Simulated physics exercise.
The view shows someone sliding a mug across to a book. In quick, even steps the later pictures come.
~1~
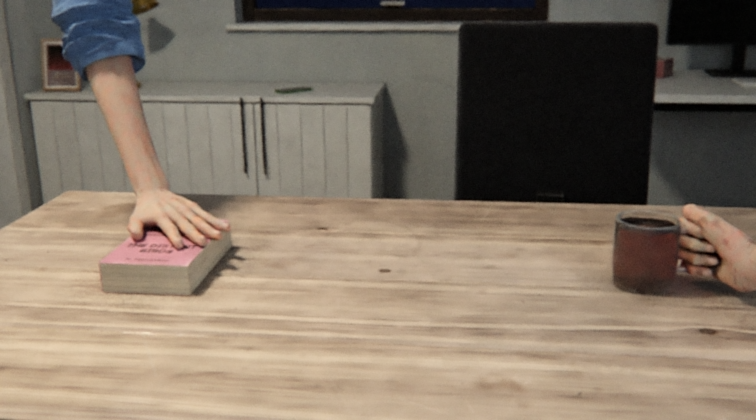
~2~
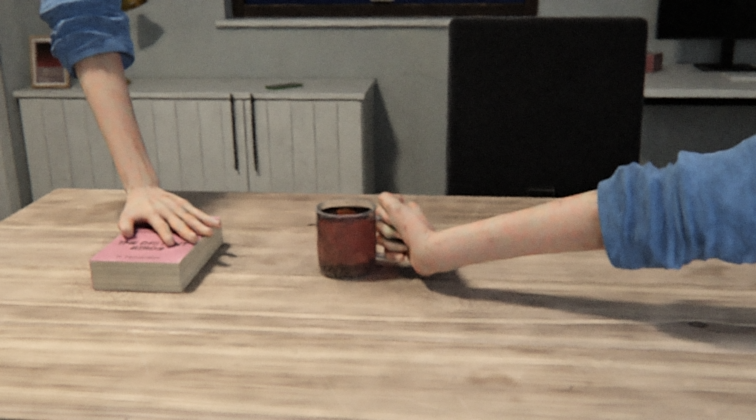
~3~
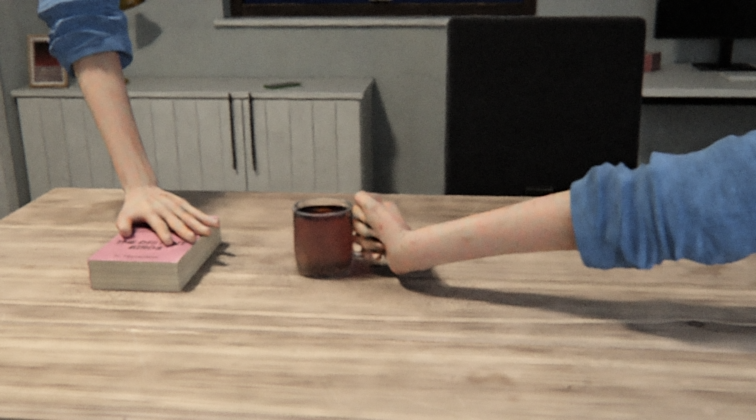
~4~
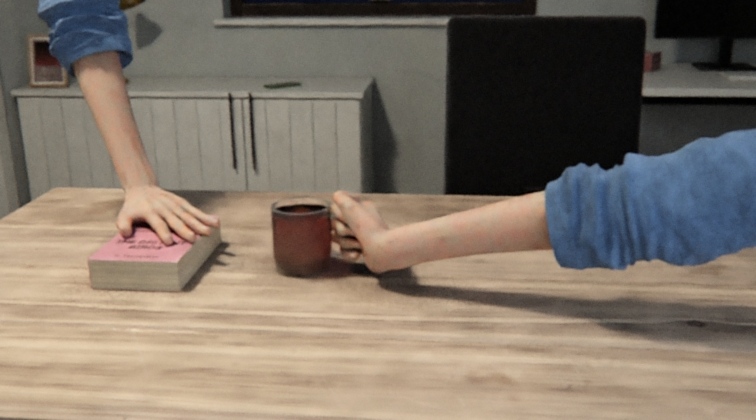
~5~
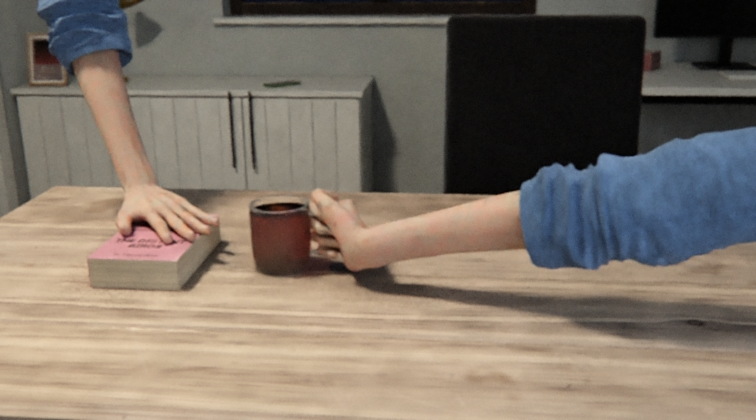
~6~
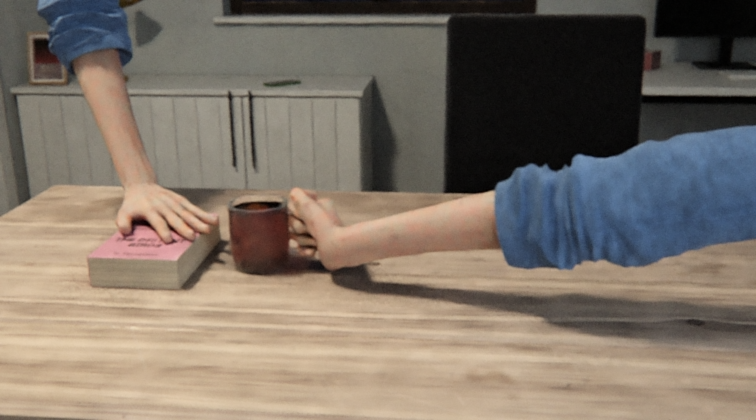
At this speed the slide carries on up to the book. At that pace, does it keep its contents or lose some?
It loses some.
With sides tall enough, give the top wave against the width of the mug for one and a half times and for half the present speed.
First 55 %, second 20 %.
Shortly, the mug meets the book.
Then, the iced tea surges up the wall; it has lost some.
At the finish, the mug stands at the book; it has lost some.
